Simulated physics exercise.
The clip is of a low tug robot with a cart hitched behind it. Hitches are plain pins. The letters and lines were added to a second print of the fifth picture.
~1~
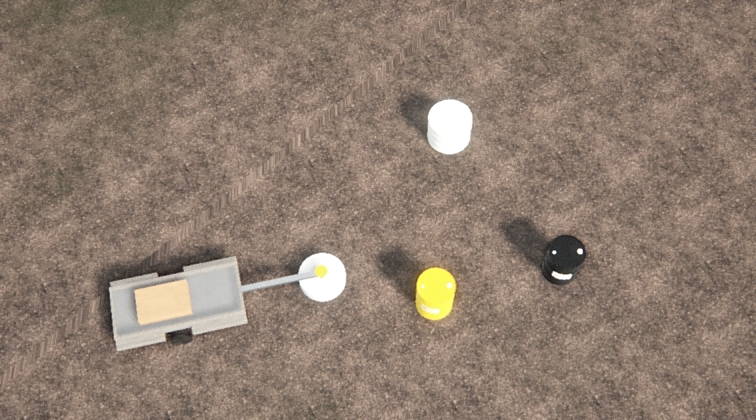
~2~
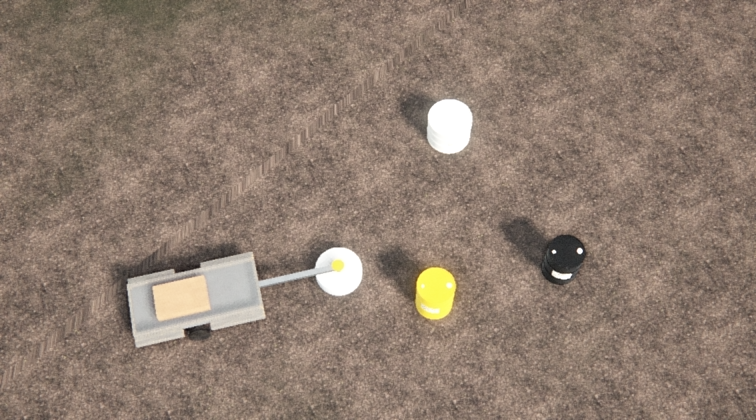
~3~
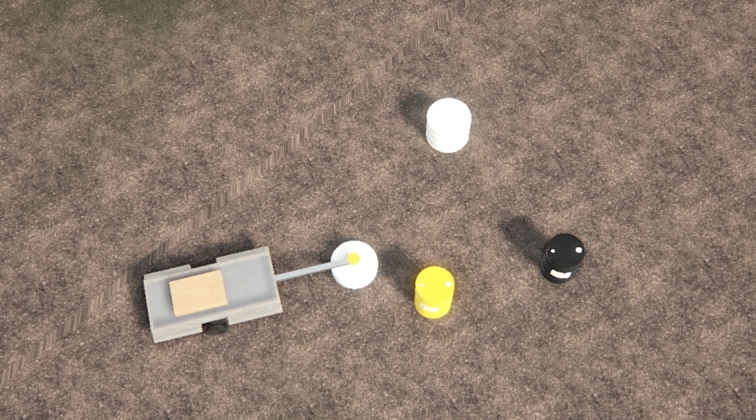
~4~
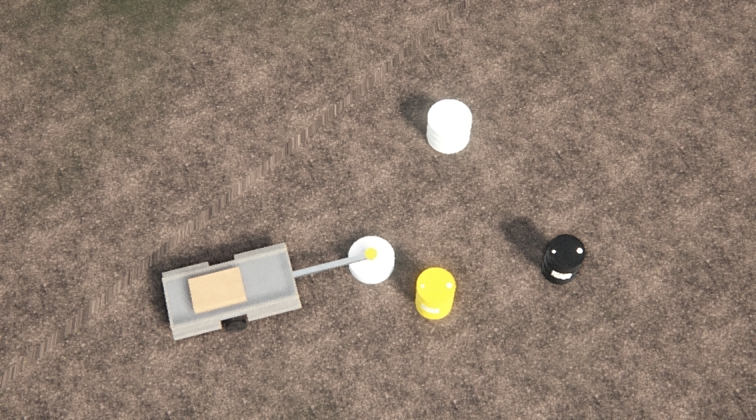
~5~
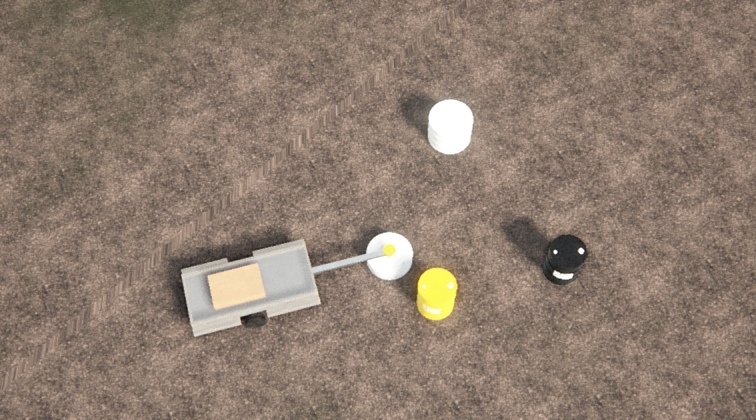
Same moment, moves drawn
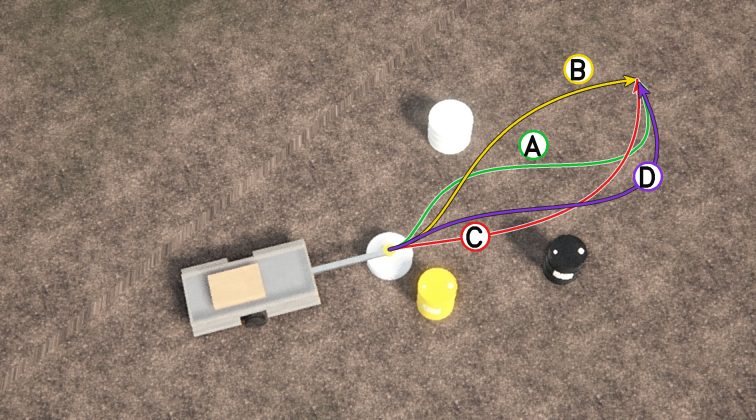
A grey cart carrying a tan block rolled slowly to the right across brown ground behind a small round white robot, which edged past the upper side of a yellow keg while the other containers stayed still.
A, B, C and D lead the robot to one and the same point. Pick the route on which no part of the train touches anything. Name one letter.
Take A.
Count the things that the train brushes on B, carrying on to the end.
It touches one.
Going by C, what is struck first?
It meets the yellow keg.
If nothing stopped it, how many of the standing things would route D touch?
In all, one.
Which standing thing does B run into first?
It meets the white tub.
On the marked copy, A from (390, 249) via (543, 166) to (637, 80); B from (390, 249) via (495, 140) to (637, 80); C from (390, 249) via (571, 208) to (637, 80); D from (390, 249) via (585, 204) to (639, 84).
Taking A. A third of the way, robot (484, 177), cart (367, 233).
Two thirds of the way, robot (616, 165), cart (490, 191).
When it is over, robot (634, 86), cart (556, 160); nothing has been touched.
As for the rest, B meets the white tub; C meets the yellow keg; D meets the black keg.
